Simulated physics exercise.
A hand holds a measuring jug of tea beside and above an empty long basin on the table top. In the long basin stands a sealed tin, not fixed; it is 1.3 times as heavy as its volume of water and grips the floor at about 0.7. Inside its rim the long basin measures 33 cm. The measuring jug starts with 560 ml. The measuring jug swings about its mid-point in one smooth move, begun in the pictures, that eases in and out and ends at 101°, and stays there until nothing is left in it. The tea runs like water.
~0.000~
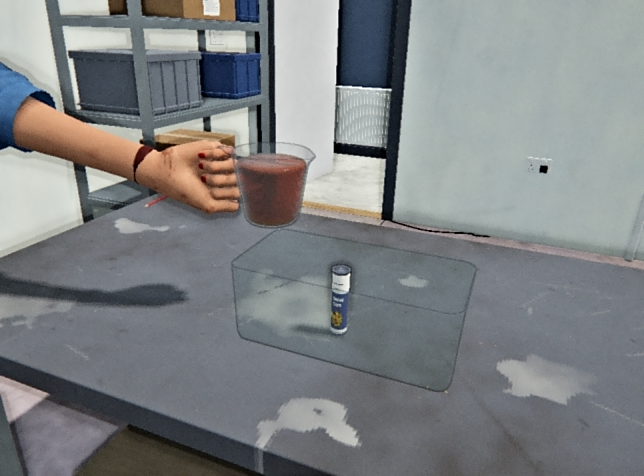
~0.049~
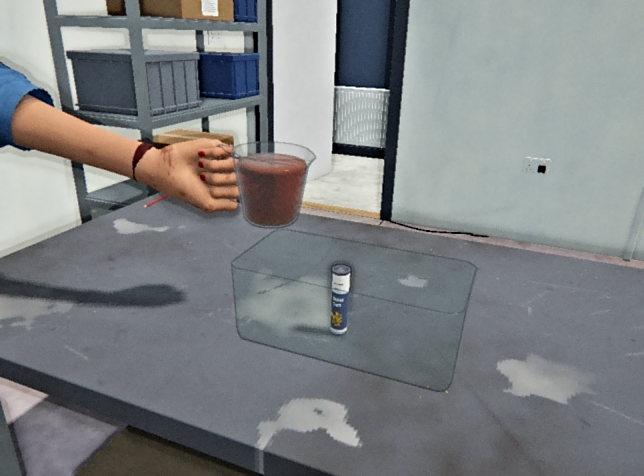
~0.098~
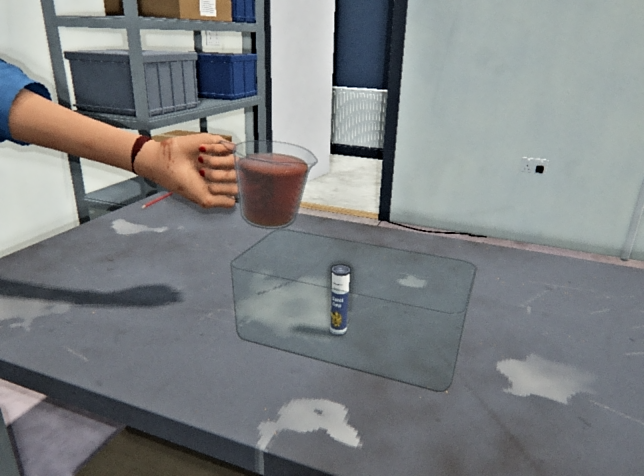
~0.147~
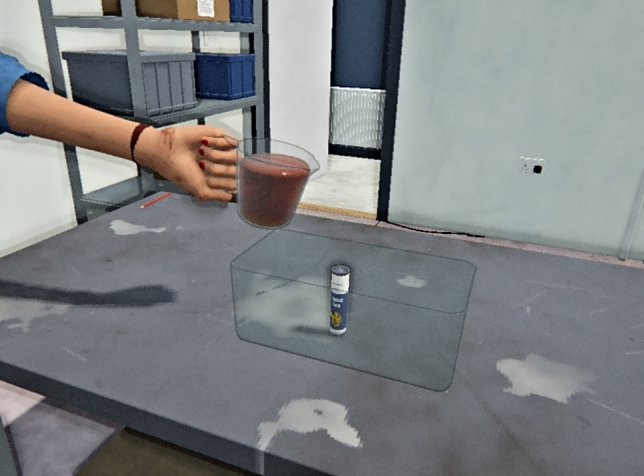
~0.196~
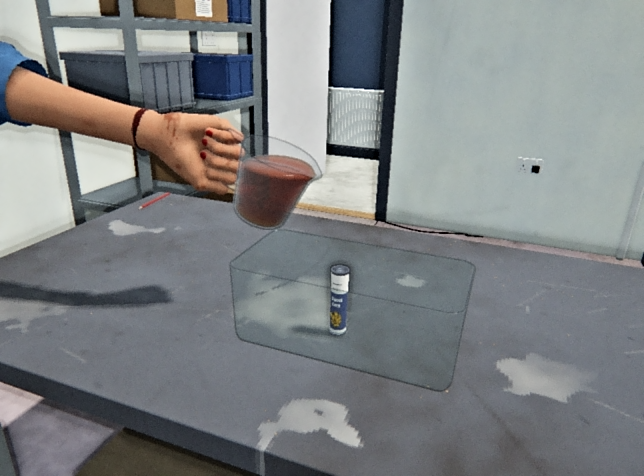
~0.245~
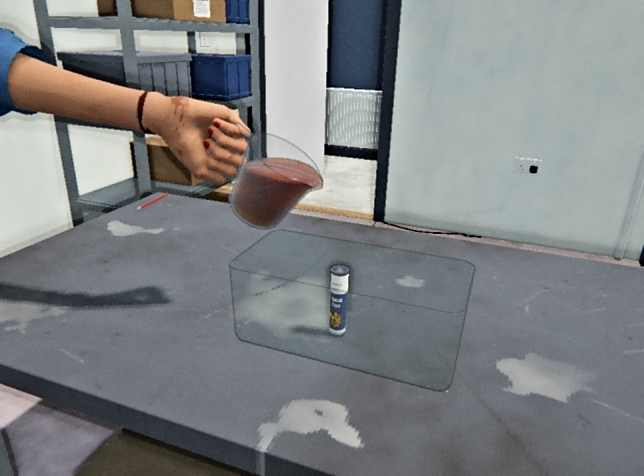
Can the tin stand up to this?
It topples.
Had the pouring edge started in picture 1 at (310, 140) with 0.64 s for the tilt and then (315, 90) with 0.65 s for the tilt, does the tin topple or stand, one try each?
First it topples; then it keeps standing.
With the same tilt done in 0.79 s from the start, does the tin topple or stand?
The tin topples.
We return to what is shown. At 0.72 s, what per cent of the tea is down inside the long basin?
Near 84 in a hundred.
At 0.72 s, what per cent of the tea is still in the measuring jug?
Near 9 in a hundred.
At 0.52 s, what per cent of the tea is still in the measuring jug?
Some 48 per cent.
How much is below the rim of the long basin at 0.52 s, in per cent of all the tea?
About 30 per cent.
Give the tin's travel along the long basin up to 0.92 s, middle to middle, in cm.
Some 7 cm.
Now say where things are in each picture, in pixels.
It leans 0°; its right rim is at (314, 157); the tea meets the walls at (243, 157) and (307, 166); the long basin's rim runs from (255, 246) to (471, 289); the tin's top is at (341, 273), in the first picture.
It leans 1°; its right rim is at (315, 158); the tea meets the walls at (243, 157) and (307, 166), in the second picture.
It leans 6°; its right rim is at (317, 162); the tea meets the walls at (244, 156) and (308, 167), in the third picture.
It leans 12°; its right rim is at (319, 169); the tea meets the walls at (246, 156) and (311, 169), in the fourth picture.
It leans 21°; its right rim is at (321, 177); the tea meets the walls at (248, 159) and (317, 173), in the fifth picture.
It leans 31°; its right rim is at (322, 188); the tea meets the walls at (245, 166) and (316, 178); 1 per cent is over the edge, in the sixth picture.
After 0.52 s the tilt is 91° and 48 per cent is still to pour; the tin stands where it began.
After 0.72 s the tilt is 101° and 9 per cent is still to pour; the tin leans 13°.
After 0.92 s the tilt is 101° and 1 per cent is still to pour; the tin lies on its side.
After 1.15 s the tilt is 101° and 0 per cent is still to pour; the tin lies on its side.
In the end the tin lies on its side.
